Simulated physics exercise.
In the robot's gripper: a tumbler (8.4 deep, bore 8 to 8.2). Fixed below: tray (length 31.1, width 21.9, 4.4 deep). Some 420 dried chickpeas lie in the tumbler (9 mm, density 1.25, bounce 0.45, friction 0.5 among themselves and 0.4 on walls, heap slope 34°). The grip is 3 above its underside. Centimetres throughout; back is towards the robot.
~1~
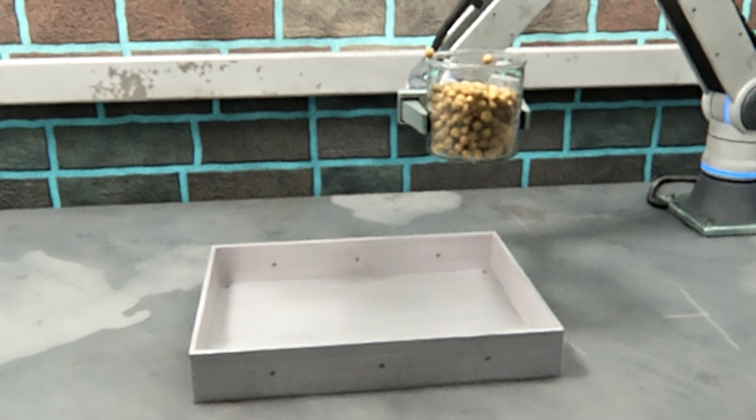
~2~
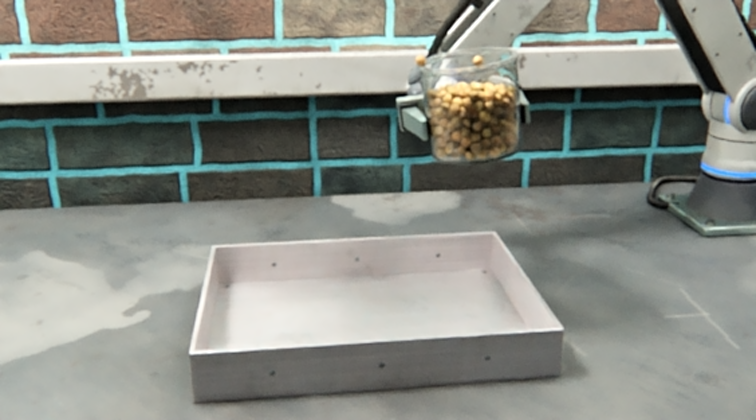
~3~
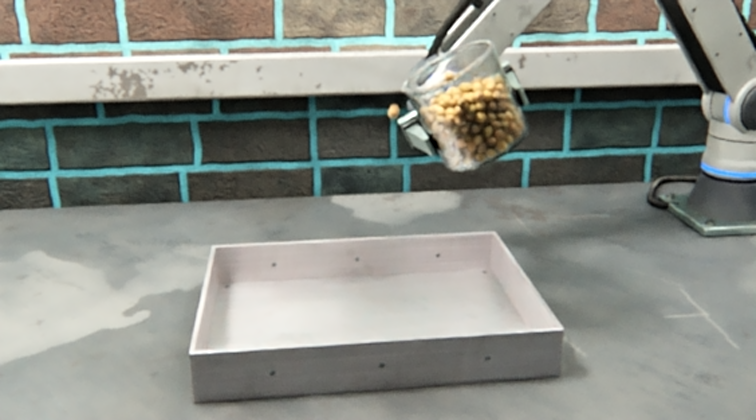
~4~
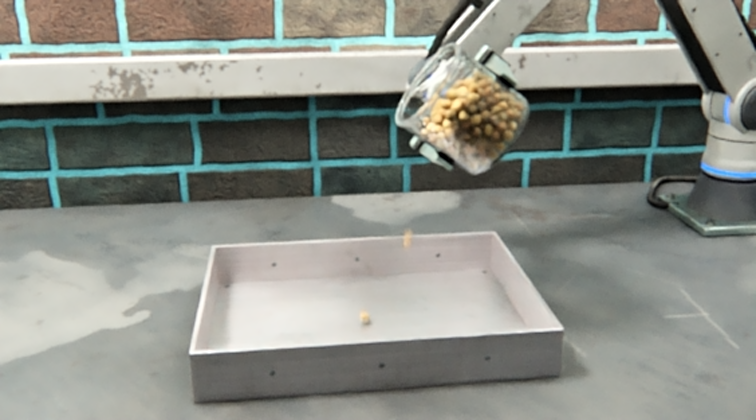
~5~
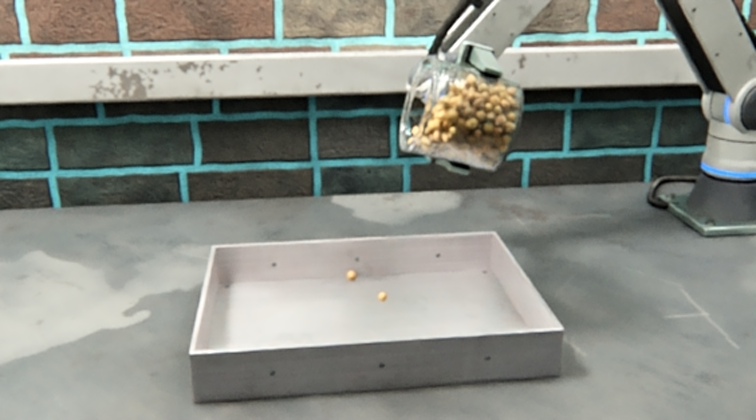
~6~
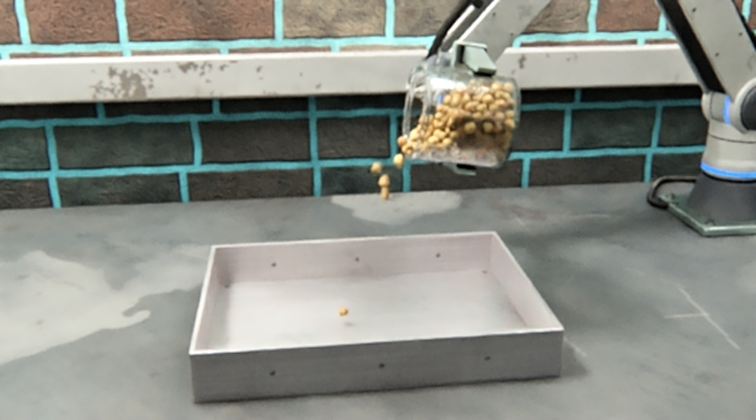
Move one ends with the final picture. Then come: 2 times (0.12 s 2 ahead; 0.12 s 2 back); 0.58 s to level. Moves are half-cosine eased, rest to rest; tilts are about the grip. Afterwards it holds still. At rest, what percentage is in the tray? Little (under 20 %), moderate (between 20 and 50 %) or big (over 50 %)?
A moderate share, between 20 and 50 %, ends in the tray.
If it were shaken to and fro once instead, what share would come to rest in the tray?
It would be near 20 per cent.
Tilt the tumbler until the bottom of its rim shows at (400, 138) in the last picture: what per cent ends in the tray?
Some 10 per cent.
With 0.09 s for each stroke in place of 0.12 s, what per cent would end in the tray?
It would be near 45 per cent.
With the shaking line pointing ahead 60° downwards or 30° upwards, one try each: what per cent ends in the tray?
About 10 and 35 per cent.
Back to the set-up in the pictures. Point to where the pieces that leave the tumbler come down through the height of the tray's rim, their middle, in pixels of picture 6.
Around (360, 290).
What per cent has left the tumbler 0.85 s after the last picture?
About 35 per cent by then.
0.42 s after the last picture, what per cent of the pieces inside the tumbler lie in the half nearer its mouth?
About 50 per cent.
Then, 0.42 s after the last picture, tilted 81° forward, highest piece 22 above the table; 327 in the tumbler, 73 in the tray, 20 in flight or on a rim.
Then, 0.85 s after the last picture, tilted 24° forward, highest piece 25 above the table; 283 in the tumbler, 136 in the tray, 1 in flight or on a rim.
Then, 1.26 s after the last picture, level, highest piece 24 above the table; 283 in the tumbler, 137 in the tray.
Then, 2.31 s after the last picture, level, highest piece 24 above the table; 283 in the tumbler, 137 in the tray.
Final count, 283 in the tumbler, 137 in the tray. That is 33 % in the tray.
